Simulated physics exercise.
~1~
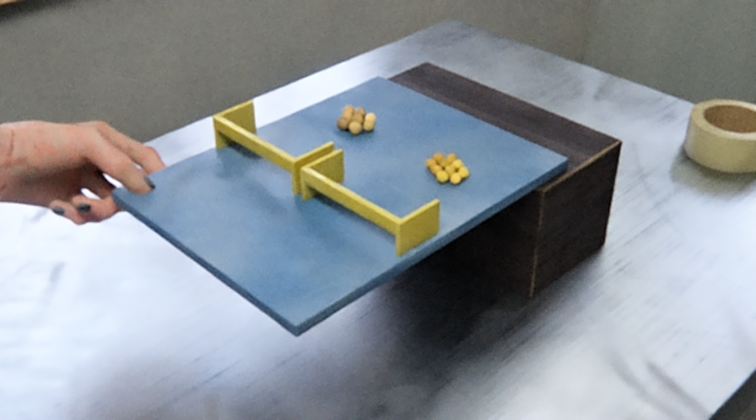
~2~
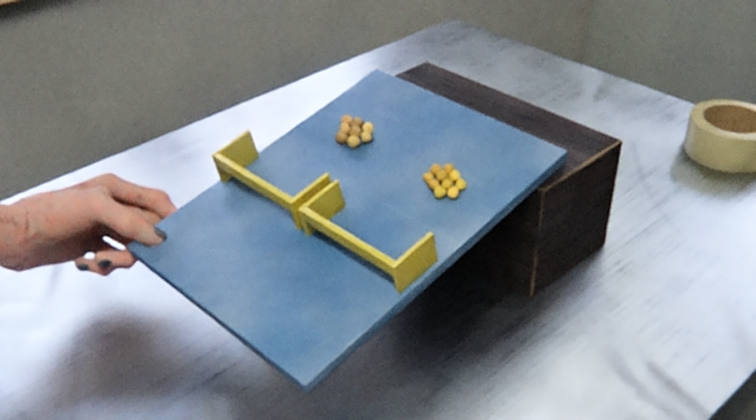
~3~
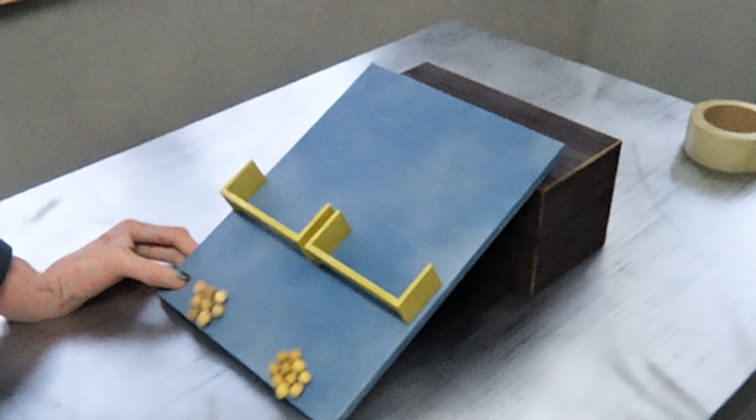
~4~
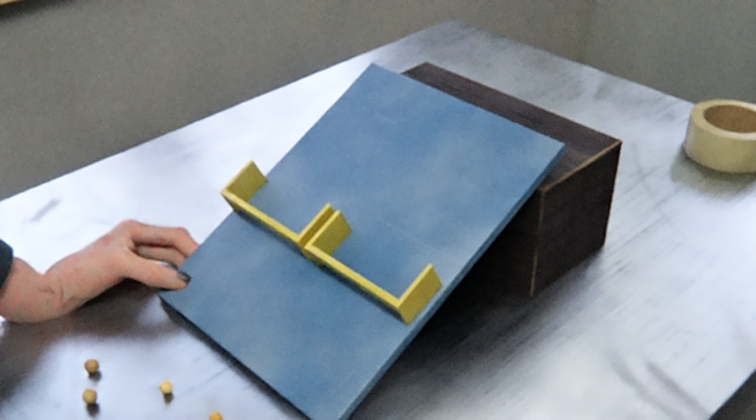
Blue board tilting down under a hand, two clusters of small yellowish balls sliding beneath yellow bars and off the low end.
